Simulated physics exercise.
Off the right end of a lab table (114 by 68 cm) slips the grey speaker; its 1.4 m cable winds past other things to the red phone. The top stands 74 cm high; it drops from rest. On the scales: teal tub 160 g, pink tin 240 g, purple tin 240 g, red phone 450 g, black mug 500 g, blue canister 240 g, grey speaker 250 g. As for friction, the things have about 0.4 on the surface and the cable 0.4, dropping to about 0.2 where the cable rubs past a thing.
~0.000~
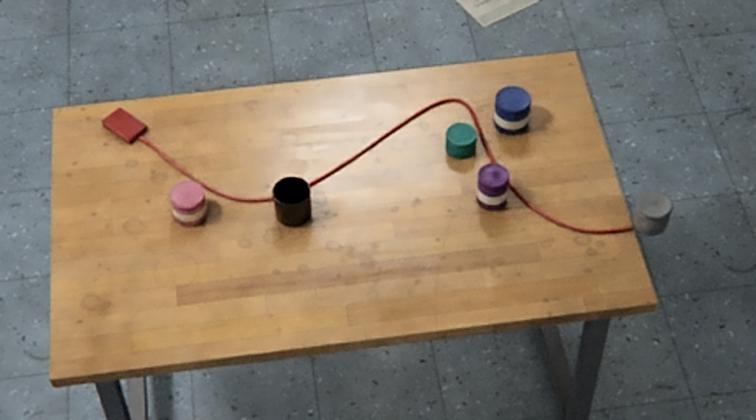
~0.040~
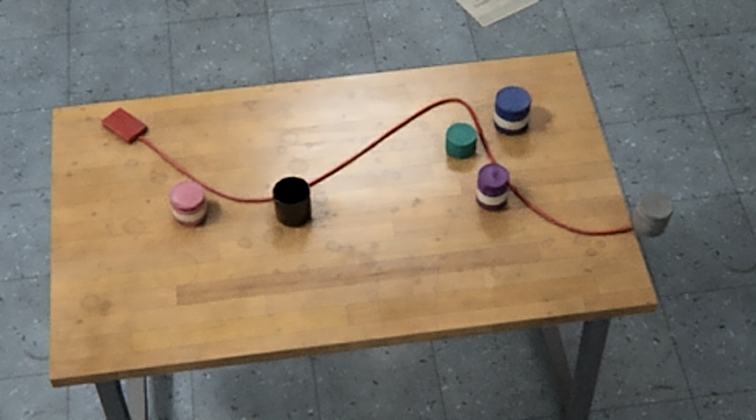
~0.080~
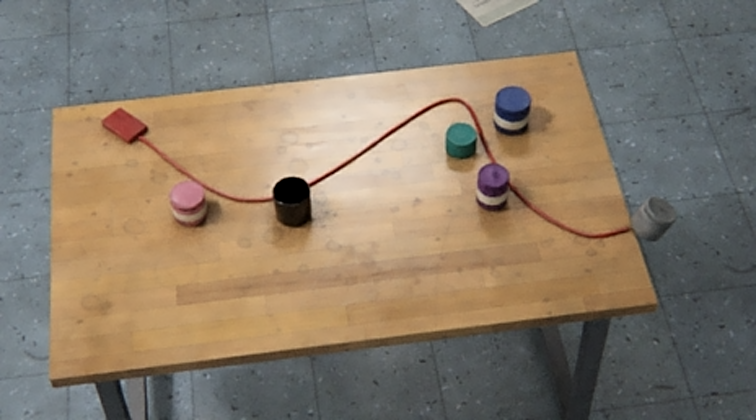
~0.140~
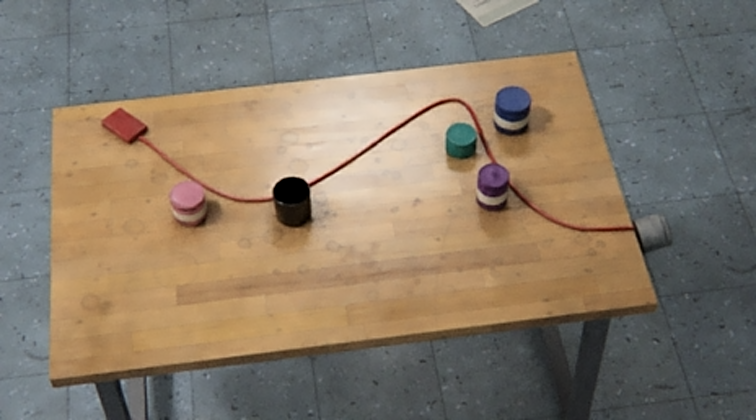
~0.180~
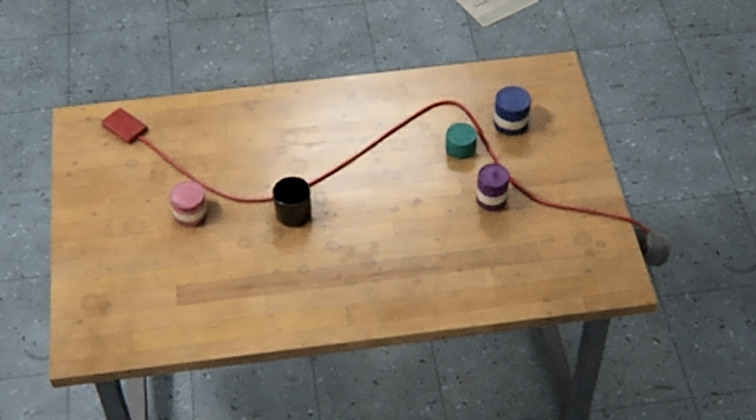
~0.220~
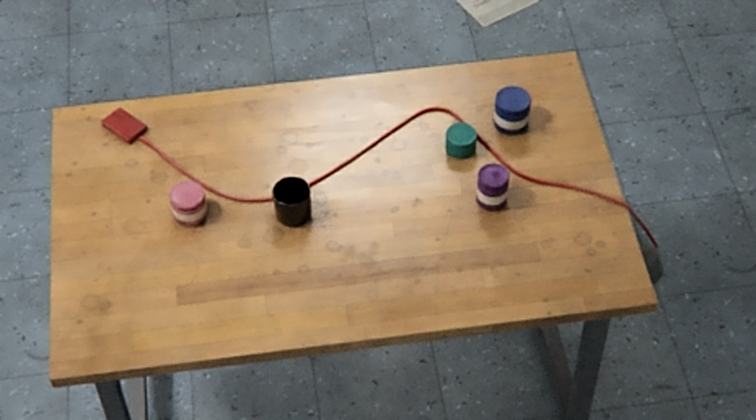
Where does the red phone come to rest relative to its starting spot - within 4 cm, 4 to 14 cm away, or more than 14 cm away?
Looks like it will change place somewhat.
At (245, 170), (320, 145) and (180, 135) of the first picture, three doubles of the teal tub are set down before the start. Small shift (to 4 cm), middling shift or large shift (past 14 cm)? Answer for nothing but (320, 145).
At that spot the shift is slight.
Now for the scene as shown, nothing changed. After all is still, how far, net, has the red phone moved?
The red phone ends up roughly 10 cm from where it started.
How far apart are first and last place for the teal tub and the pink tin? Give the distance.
Teal tub: 2 cm; pink tin: 0 cm.
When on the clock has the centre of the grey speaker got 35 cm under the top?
Near 0.34 seconds.
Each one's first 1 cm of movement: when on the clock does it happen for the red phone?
Red phone at about 0.40 s on the clock.
At 0.5 s, the cable's tail end at (164, 123); red phone 4 cm off its start, grey speaker over the edge, teal tub 2 cm off its start.
At 0.7 s, the cable's tail end at (178, 121); red phone 7 cm off its start, grey speaker over the edge, teal tub 2 cm off its start.
At 1.0 s, the cable's tail end at (181, 121); red phone 7 cm off its start at (158, 118), grey speaker over the edge, teal tub 2 cm off its start at (462, 140).
At 1.2 s, the cable's tail end at (191, 122); red phone 9 cm off its start, grey speaker over the edge, teal tub 2 cm off its start.
At 2.4 s, the cable's tail end at (194, 122); red phone 10 cm off its start at (171, 119), grey speaker over the edge, teal tub 2 cm off its start at (462, 140).
